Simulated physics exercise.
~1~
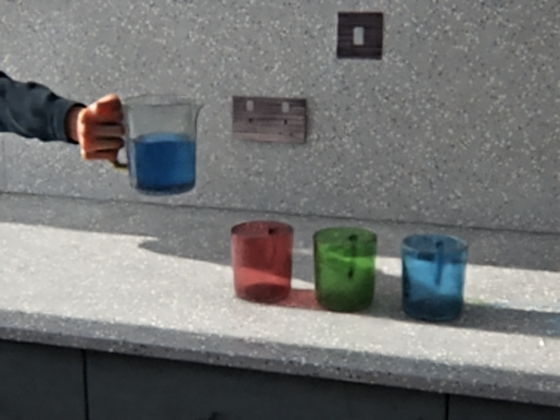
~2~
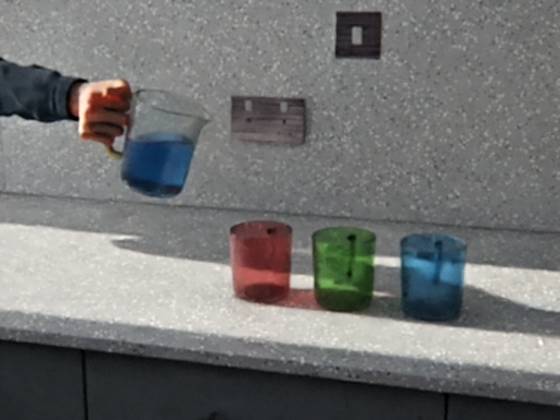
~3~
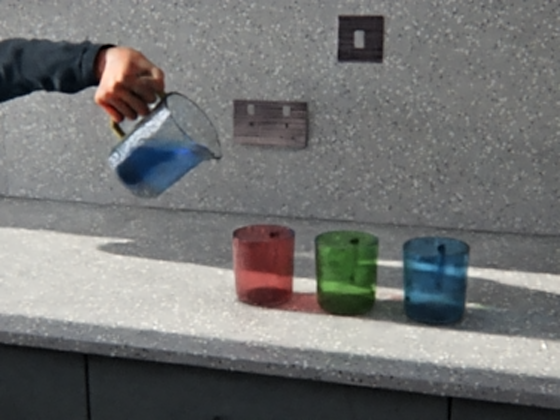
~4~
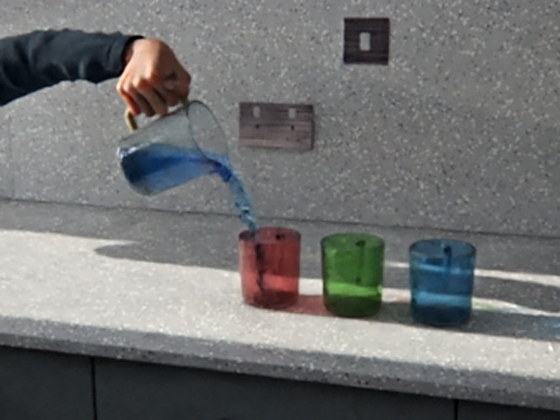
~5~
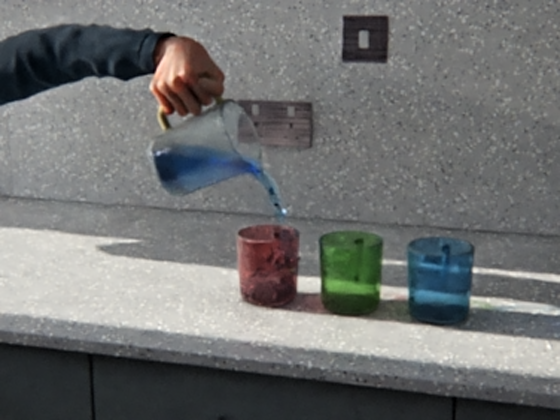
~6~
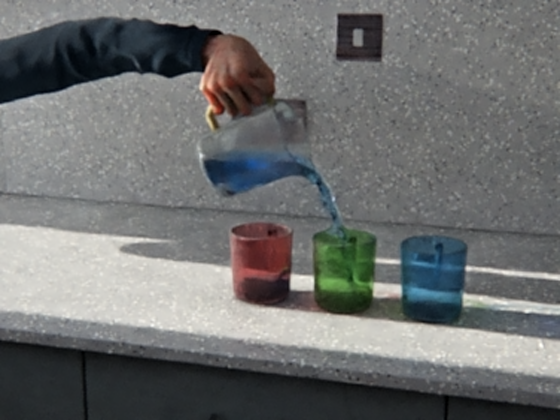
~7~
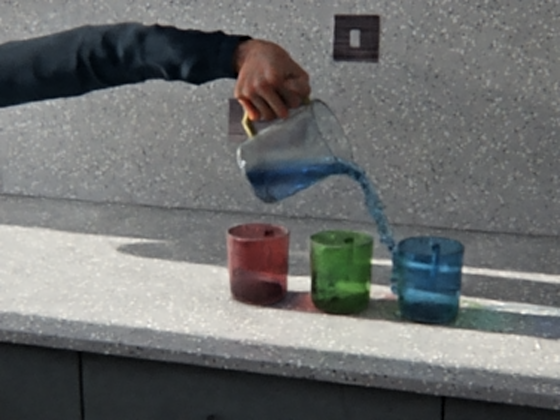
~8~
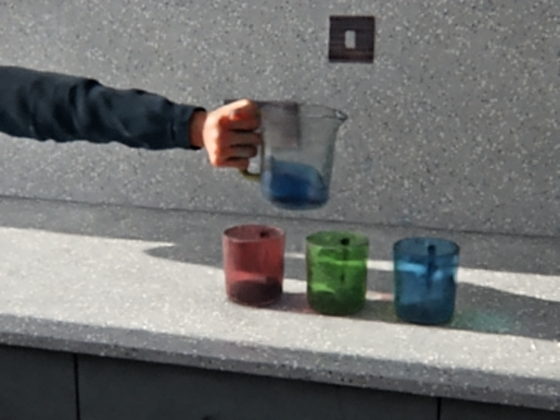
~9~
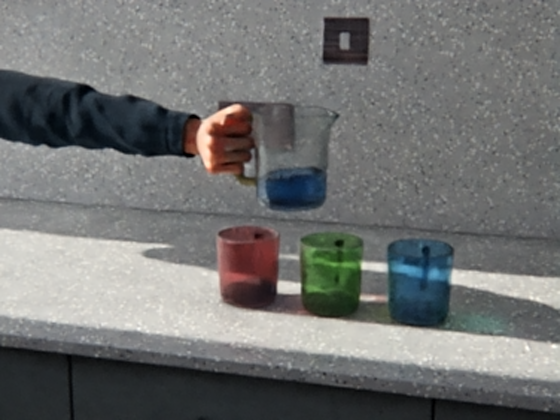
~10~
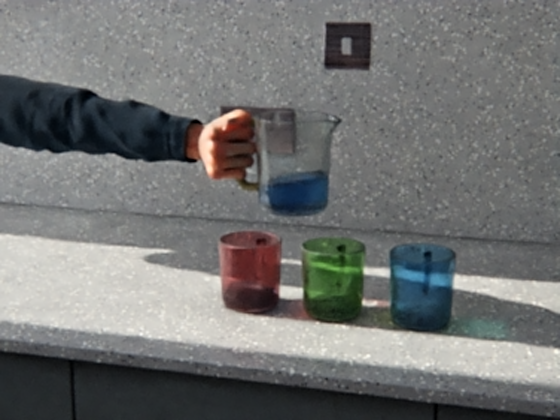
On a speckled grey counter, a hand tipped a clear jug of blue water over a red, a green and a blue glass in turn, moving rightwards as it poured, then turned the jug upright and held it above them, still partly full.
